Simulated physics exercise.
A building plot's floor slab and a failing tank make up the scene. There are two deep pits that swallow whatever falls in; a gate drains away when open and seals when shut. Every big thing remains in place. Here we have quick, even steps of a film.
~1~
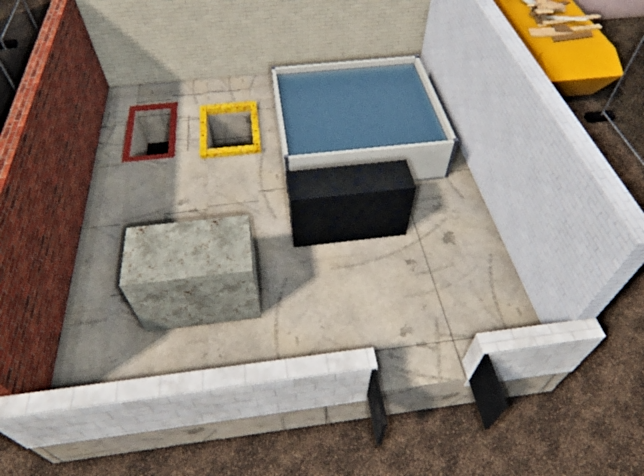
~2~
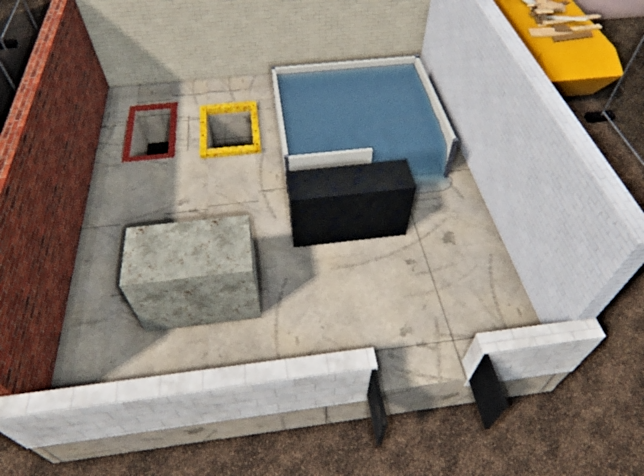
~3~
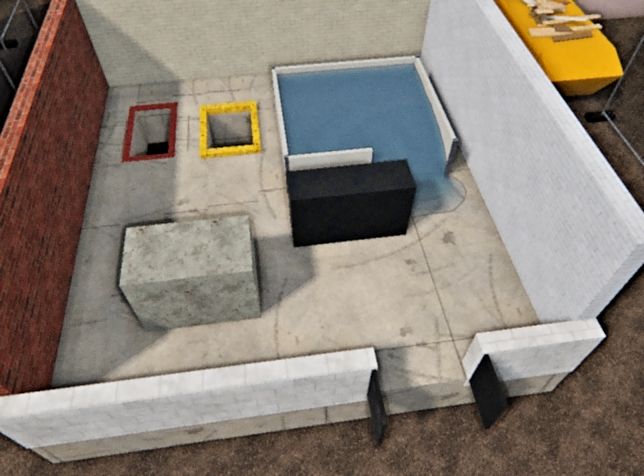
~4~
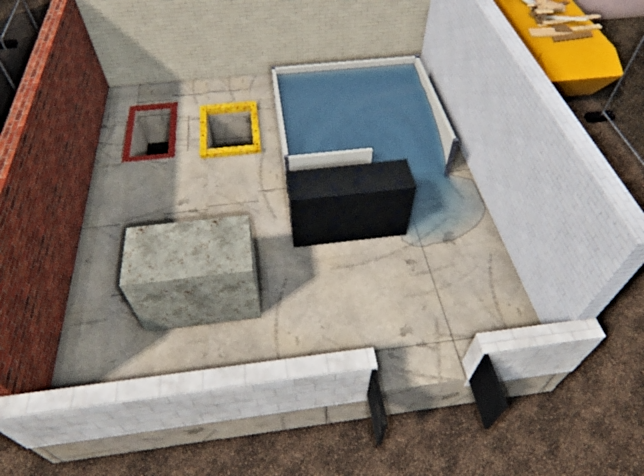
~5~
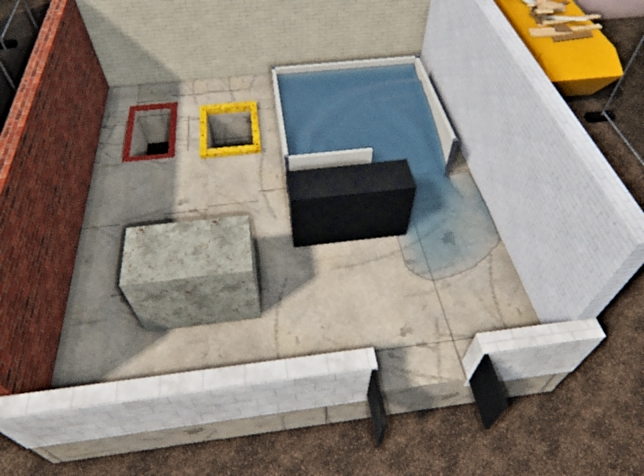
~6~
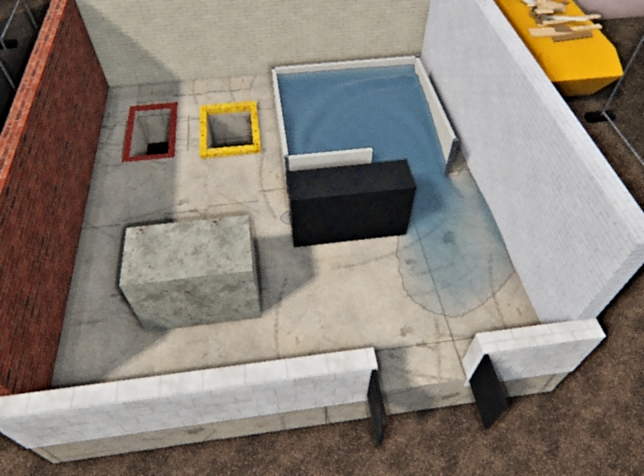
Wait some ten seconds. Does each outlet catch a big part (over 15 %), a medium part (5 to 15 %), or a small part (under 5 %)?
Parts caught - gate: A big part; yellow pit: A small part; red pit: A medium part.
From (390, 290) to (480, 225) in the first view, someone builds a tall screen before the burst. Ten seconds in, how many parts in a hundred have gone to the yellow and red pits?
Yellow 0 %, red 20 %.
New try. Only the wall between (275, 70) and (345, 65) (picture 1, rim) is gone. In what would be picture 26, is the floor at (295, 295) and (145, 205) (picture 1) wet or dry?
Point one not reached, point two waterlogged.
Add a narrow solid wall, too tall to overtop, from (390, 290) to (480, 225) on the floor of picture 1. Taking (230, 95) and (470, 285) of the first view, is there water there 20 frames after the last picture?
Spared, then swamped.
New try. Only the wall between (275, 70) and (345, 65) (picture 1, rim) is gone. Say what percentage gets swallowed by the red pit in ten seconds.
Red: 30 %.
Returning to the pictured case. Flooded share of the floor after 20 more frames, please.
That works out at 60 %.
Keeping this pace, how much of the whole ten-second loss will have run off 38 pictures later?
By then, close to 50 % of it.
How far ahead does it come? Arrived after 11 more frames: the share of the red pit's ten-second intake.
My figure is 0 in a hundred.
A moment on, water covers 25 % of the floor; the gate 0 %, the yellow pit 0 %, the red pit 0 %.
Next, water covers 35 % of the floor; the gate 2 %, the yellow pit 0 %, the red pit 0 %.
Then, water covers 60 % of the floor; the gate 7 %, the yellow pit 0 %, the red pit 0 %.
Later, water covers 80 % of the floor; the gate 14 %, the yellow pit 0 %, the red pit 1 %.
In the end, water covers 95 % of the floor; the gate 22 %, the yellow pit 0 %, the red pit 10 %.
